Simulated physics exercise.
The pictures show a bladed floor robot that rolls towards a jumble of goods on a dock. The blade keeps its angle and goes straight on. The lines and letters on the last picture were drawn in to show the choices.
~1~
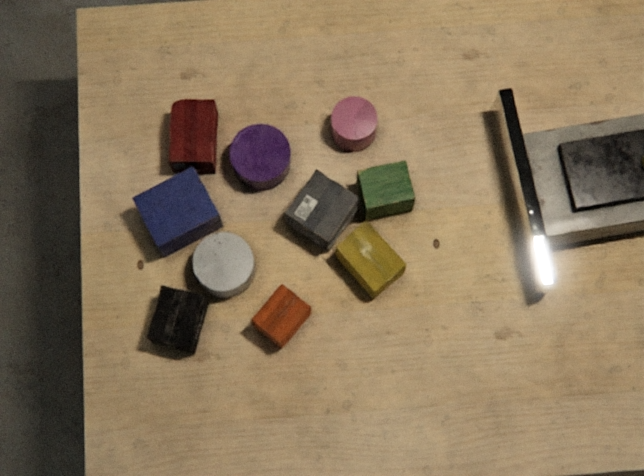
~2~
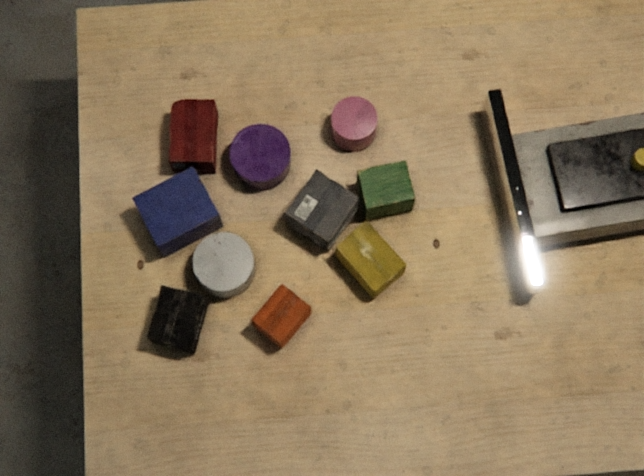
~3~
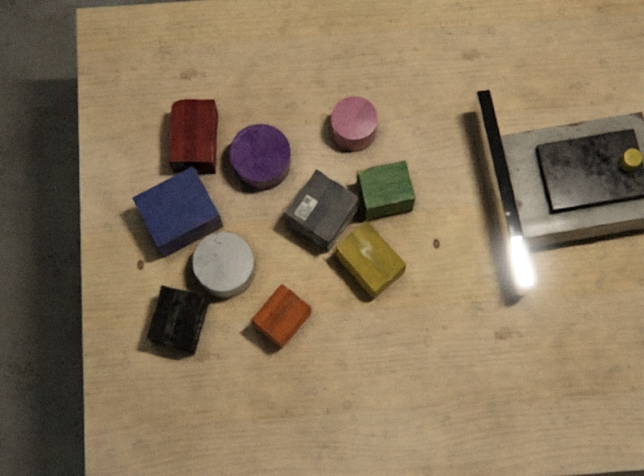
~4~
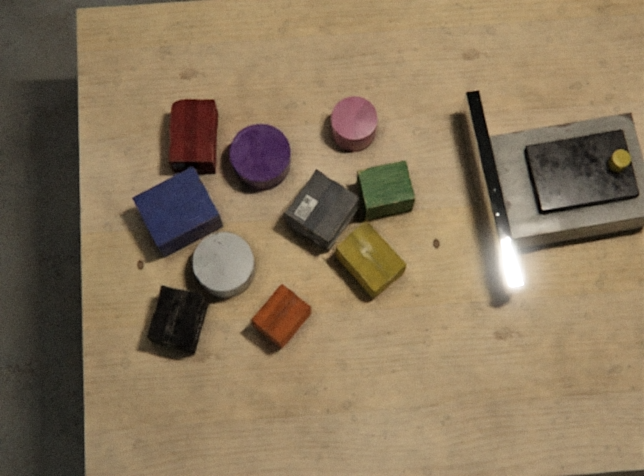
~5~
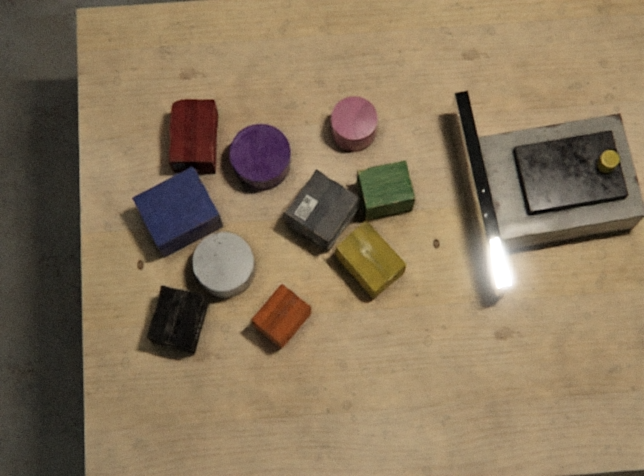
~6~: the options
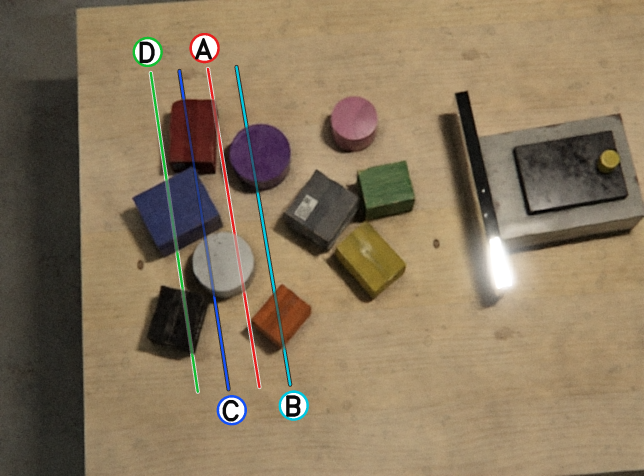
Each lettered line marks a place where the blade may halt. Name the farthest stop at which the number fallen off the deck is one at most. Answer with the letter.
At D, and not beyond.
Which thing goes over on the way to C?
The blue crate goes over.
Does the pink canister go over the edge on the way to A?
No.
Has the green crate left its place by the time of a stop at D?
Yes.
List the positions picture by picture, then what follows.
Red parcel (193, 136); pink canister (354, 124); green crate (385, 191), in the first frame.
Robot (596, 171); white canister (224, 266), in the second frame.
Robot (585, 172); yellow box (371, 260), in the third frame.
Robot (574, 172); black parcel (178, 319), in the fourth frame.
Robot (563, 173); purple pail (261, 158); red parcel (193, 136); pink canister (354, 124), in the fifth frame.
On the marked copy, A at (233, 222); B at (262, 220); C at (203, 224); D at (173, 226).
Following D. Soon after the start, robot (452, 181); pink canister (324, 128); grey parcel (276, 222).
Later, robot (341, 189); blue crate (117, 214); red parcel (157, 125).
In the end, robot (254, 195); blue crate over the edge; red parcel (90, 106); one fallen.
As for the rest, A is within the limit but short; B is within the limit but short; C is within the limit but short.
